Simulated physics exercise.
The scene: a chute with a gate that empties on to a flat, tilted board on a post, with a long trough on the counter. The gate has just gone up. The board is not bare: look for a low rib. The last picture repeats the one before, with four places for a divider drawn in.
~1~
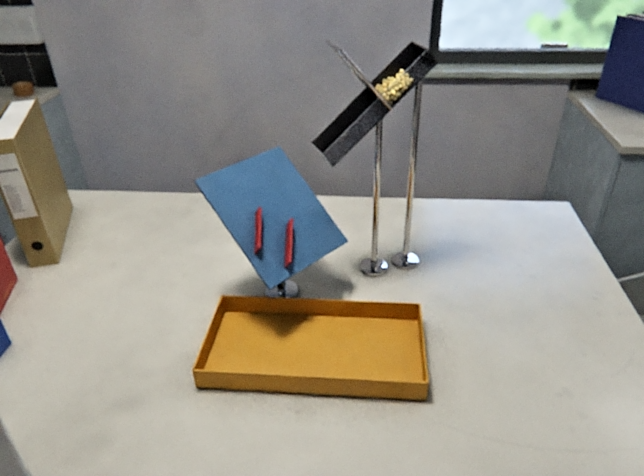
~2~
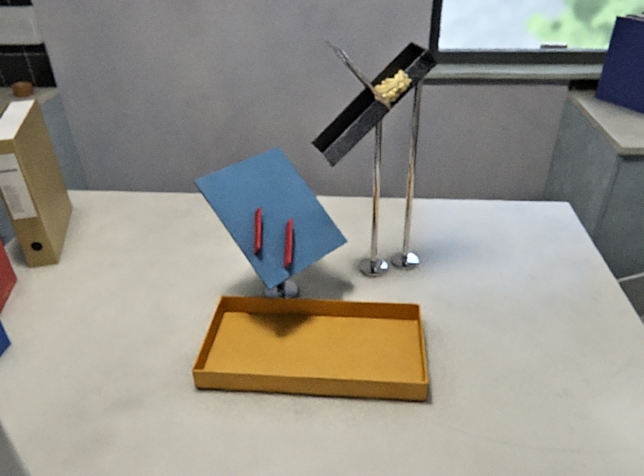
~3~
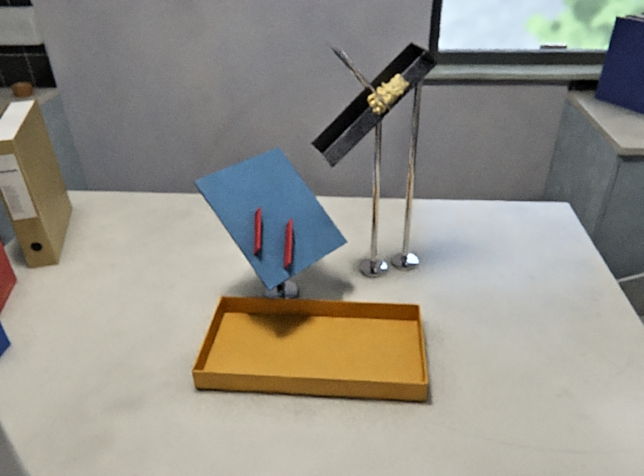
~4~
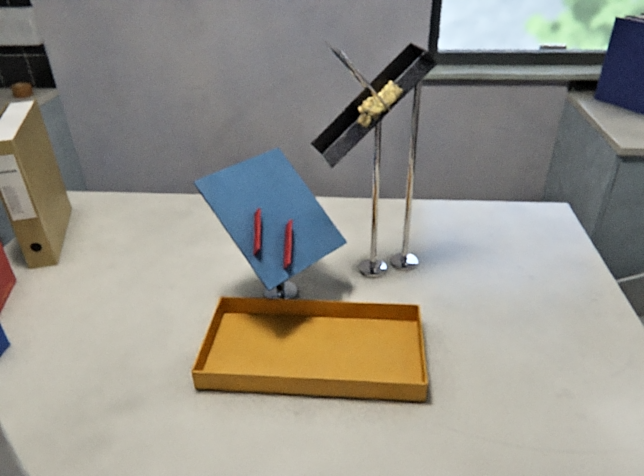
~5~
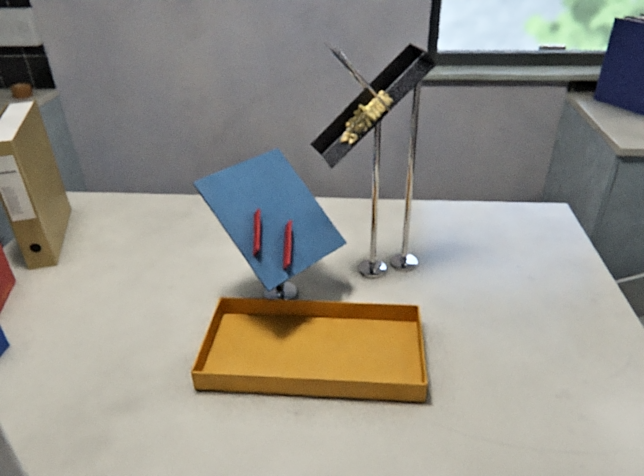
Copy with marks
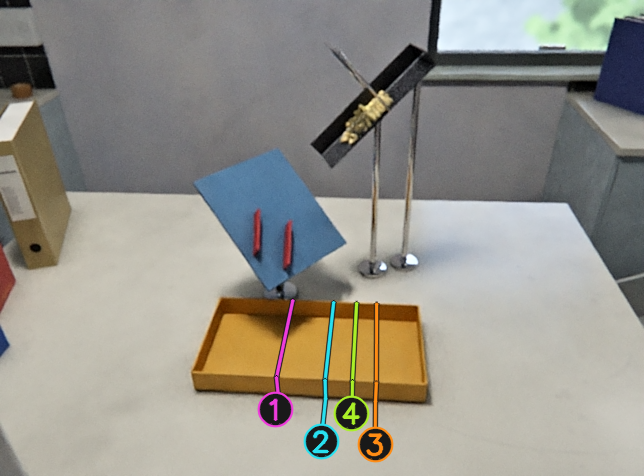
Pale beans sliding slowly down a tilted black chute above a slanted blue board with two red ribs and an empty orange tray.
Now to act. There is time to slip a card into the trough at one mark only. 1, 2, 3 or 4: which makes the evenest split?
Best: 2.
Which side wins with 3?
The left side.
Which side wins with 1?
The right side.
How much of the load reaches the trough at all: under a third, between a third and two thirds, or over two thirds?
About that: Over two thirds.
On the marked copy, line 1 crosses the front rim at (276, 376); line 2 crosses the front rim at (325, 379); line 3 crosses the front rim at (376, 382); line 4 crosses the front rim at (352, 380).
With 1, of what is caught, about a quarter on the left of the divider, most on the right.
With 2, of what is caught, about two thirds on the left of the divider, about a third on the right.
With 3, of what is caught, all on the left of the divider, none on the right.
With 4, of what is caught, nearly all on the left of the divider, a stray few on the right.
